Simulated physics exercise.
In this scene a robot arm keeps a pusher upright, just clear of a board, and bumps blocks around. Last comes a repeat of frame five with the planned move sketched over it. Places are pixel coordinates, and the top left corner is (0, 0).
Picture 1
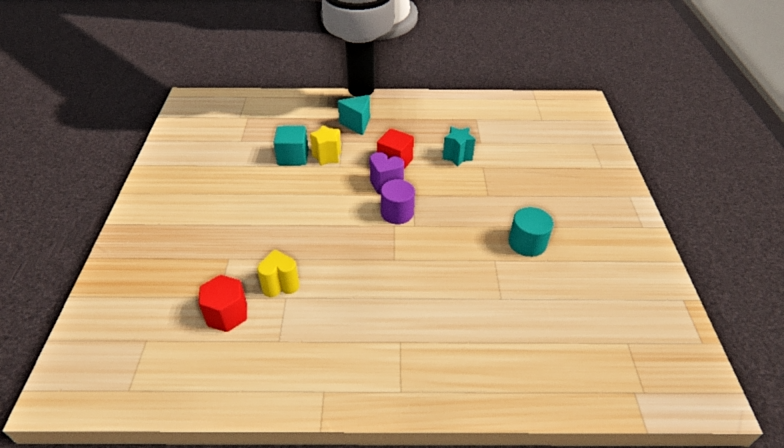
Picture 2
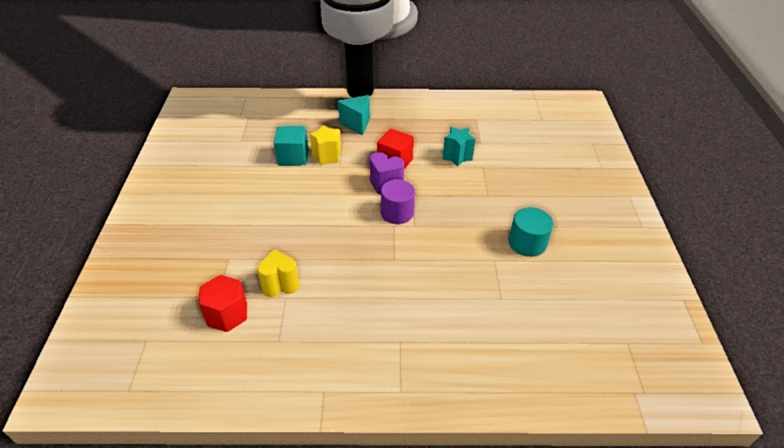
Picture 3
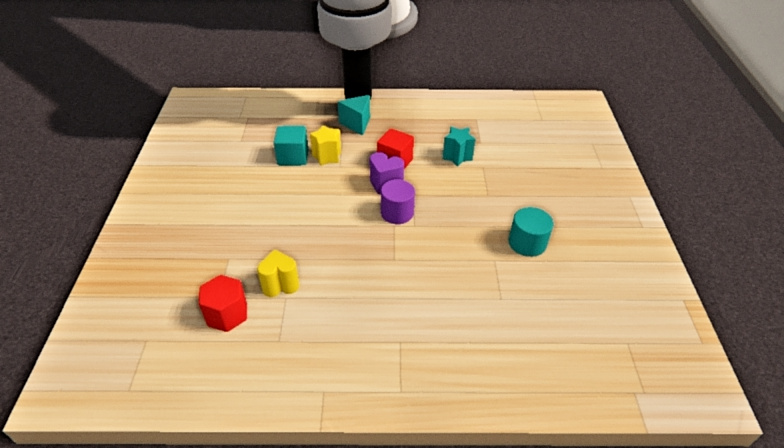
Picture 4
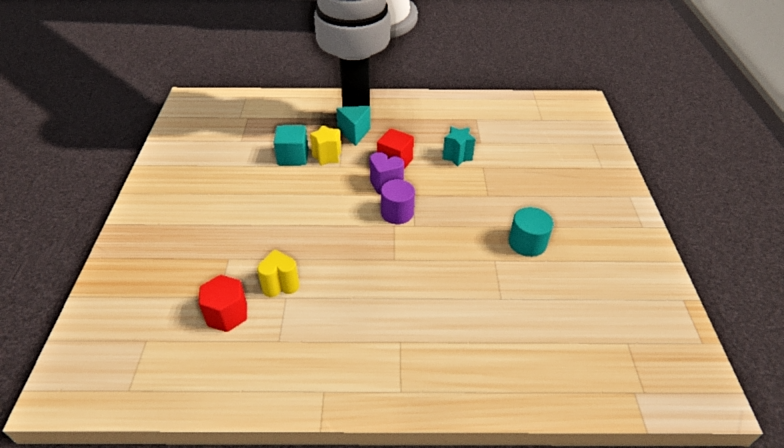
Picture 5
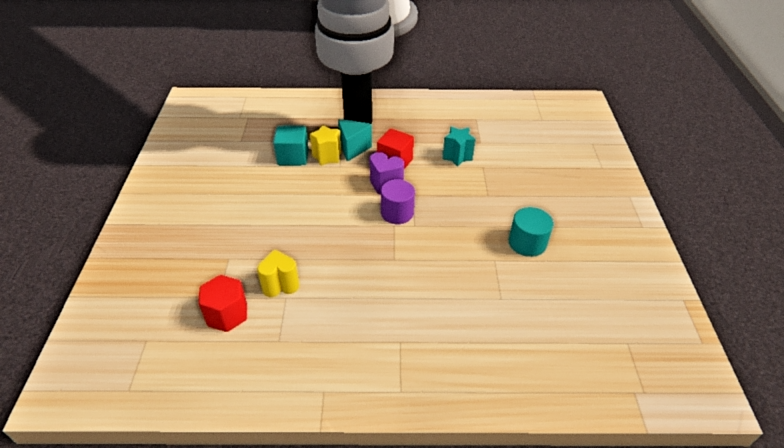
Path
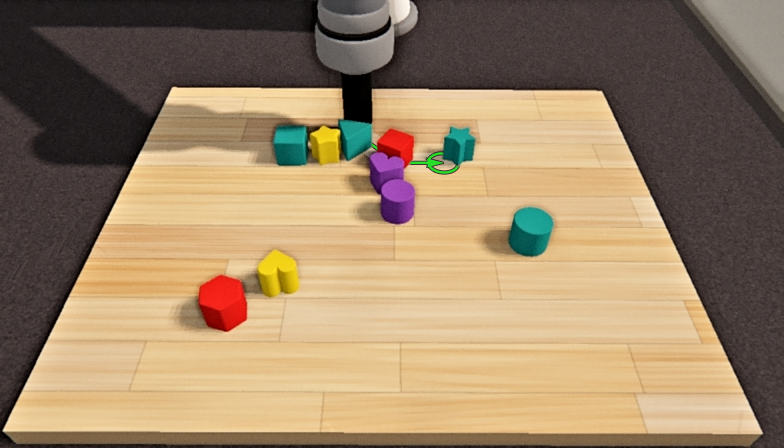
A robot arm at the top of a wooden board moved slightly toward the viewer and pushed the teal triangular block a short way, between the yellow star and red block, while the others stayed still.
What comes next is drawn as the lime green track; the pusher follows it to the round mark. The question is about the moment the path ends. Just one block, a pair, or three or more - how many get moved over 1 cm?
My prediction: No fewer than three blocks.
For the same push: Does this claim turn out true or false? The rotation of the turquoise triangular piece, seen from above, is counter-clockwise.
That claim is false.
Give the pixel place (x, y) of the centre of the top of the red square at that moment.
The spot you're after is about (427, 159) in the image.
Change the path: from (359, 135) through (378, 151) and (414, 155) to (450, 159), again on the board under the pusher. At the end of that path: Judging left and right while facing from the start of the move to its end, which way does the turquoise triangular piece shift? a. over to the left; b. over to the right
Correct choice: B.
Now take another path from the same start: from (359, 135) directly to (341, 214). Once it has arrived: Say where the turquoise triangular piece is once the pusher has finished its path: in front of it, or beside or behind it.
Carried ahead at the end.
The line goes from (359, 135) through (380, 151) and (408, 163) to (443, 163).
On the path given first. One third of the way, pusher (380, 139); turquoise triangular piece (356, 136), turned 35° clockwise; red square (400, 142).
Two thirds of the way, pusher (409, 151); turquoise triangular piece (356, 136), turned 35° clockwise; red square (422, 158), turned 45° clockwise.
At the end, pusher (444, 151); turquoise triangular piece (356, 136), turned 35° clockwise; purple heart block unmoved; red square (427, 159), turned 60° clockwise; turquoise star block (473, 132).
